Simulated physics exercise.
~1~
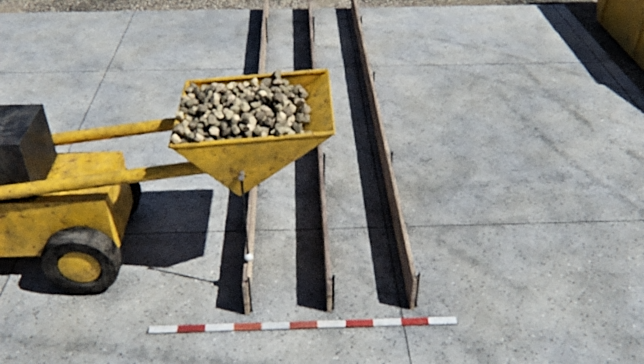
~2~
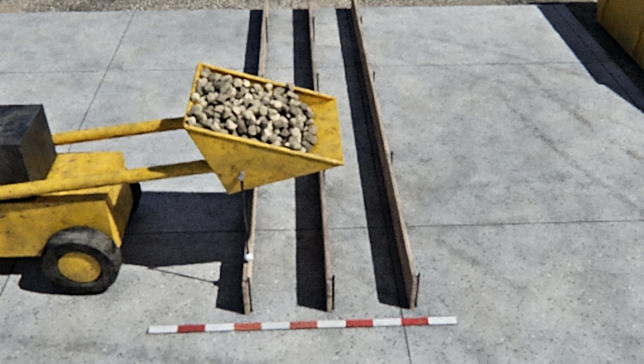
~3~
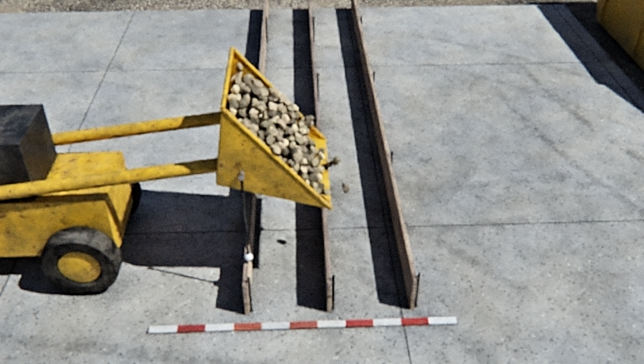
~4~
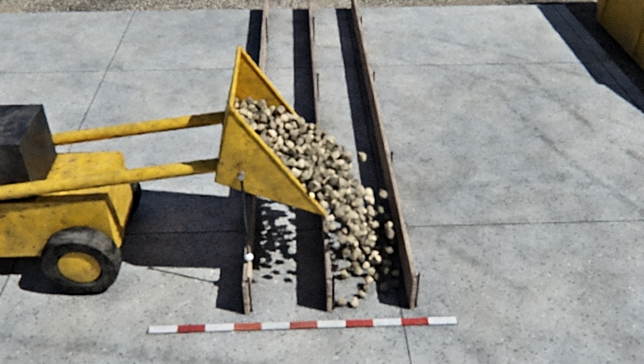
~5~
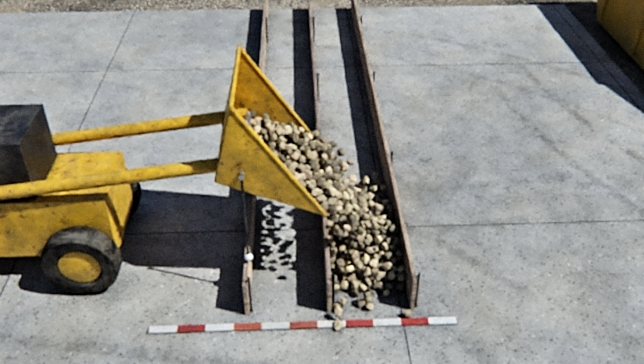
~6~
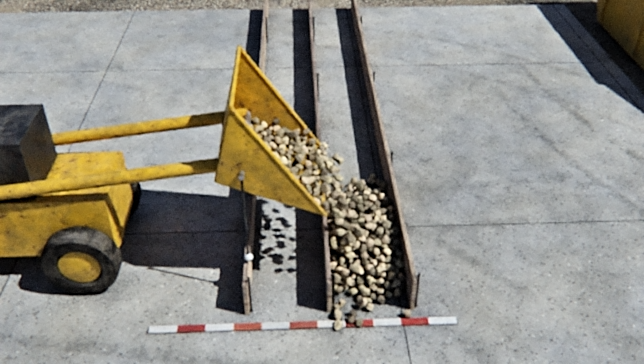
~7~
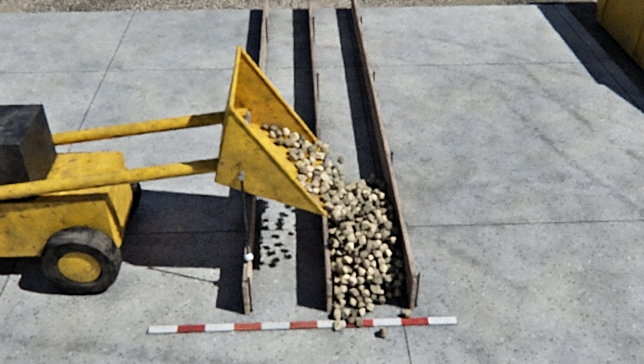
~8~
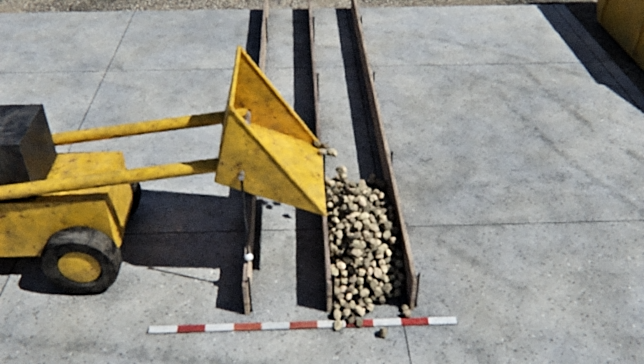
The clip opens on a yellow loader at the left of a sunlit concrete floor, holding a raised bucket heaped with crushed stones above three long boards. The bucket tips clockwise, its right edge dropping, and the stones begin to slide toward the lip. Once steeply tilted, it stops turning, and the load pours down to the right into the bay between the middle and right boards. The pile there grows as the bucket steadily empties, with a few stones reaching the red and white staff. Finally the bucket looks empty, still tilted, and the stones lie heaped in the far bay.
